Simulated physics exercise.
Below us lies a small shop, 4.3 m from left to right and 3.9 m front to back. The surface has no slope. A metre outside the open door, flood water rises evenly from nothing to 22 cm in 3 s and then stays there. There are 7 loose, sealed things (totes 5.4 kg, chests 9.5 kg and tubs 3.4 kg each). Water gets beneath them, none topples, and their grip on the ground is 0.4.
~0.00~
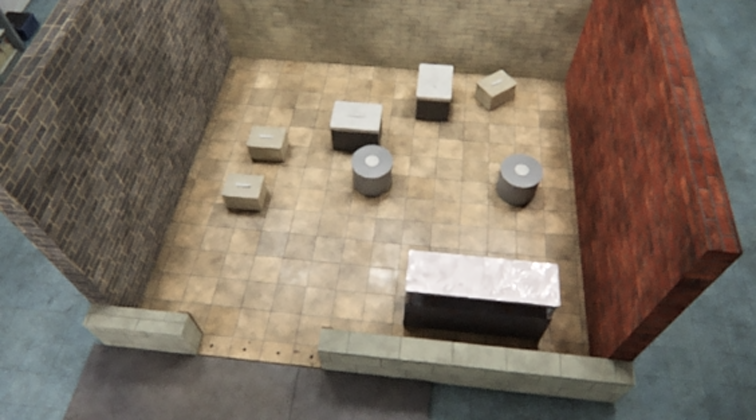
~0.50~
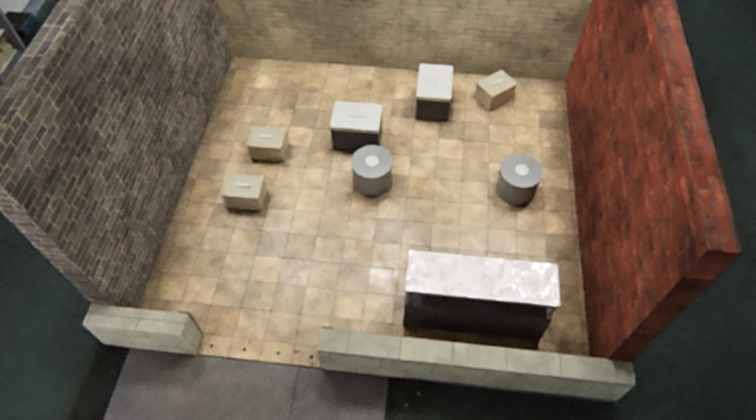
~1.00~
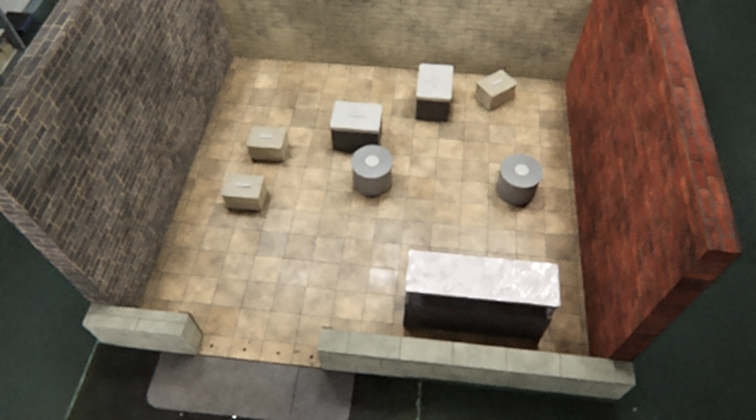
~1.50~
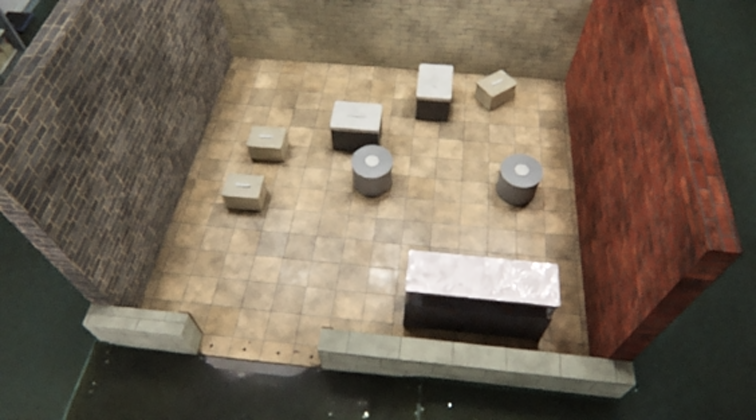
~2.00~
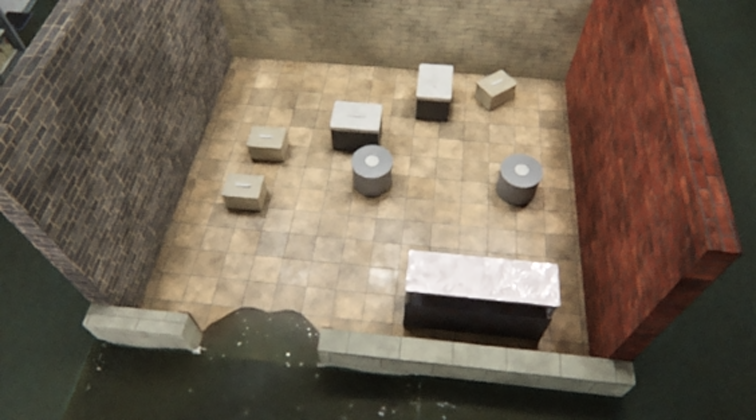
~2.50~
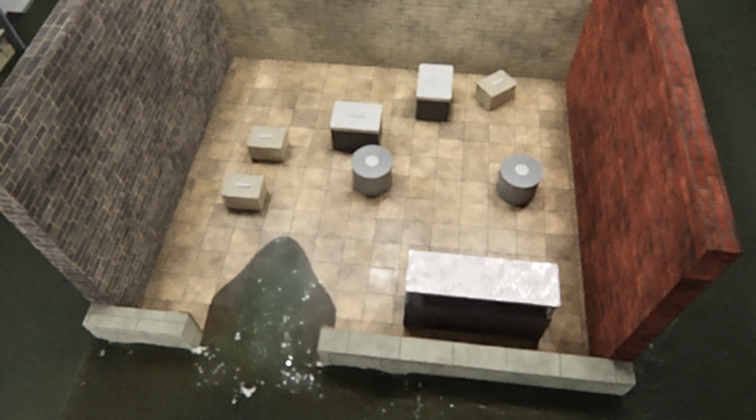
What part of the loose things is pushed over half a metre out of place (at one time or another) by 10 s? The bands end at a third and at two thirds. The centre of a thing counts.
It is two thirds or more.
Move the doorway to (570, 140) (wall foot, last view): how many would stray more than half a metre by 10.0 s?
In that case 7 of them.
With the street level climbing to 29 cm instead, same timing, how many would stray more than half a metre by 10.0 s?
In that case 7 of them.
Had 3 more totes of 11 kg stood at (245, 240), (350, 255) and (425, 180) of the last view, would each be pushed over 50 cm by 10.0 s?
In turn: Over, over, less.
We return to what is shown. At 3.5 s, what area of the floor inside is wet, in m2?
Roughly 4.5 m2.
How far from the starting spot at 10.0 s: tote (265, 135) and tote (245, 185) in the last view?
In turn: 150 cm, 120 cm.
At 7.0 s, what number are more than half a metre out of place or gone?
By then 5.
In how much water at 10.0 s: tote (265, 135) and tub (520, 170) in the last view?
About 12 and 5 cm.
After 3.5 s 0 of 7 are over 50 cm from their spots; 0 afloat.
After 4.5 s 2 of 7 are over 50 cm from their spots; 0 afloat.
After 7.0 s 5 of 7 are over 50 cm from their spots; 6 afloat.
After 10.0 s 7 of 7 are over 50 cm from their spots, and 7 have been at some point; 7 afloat.
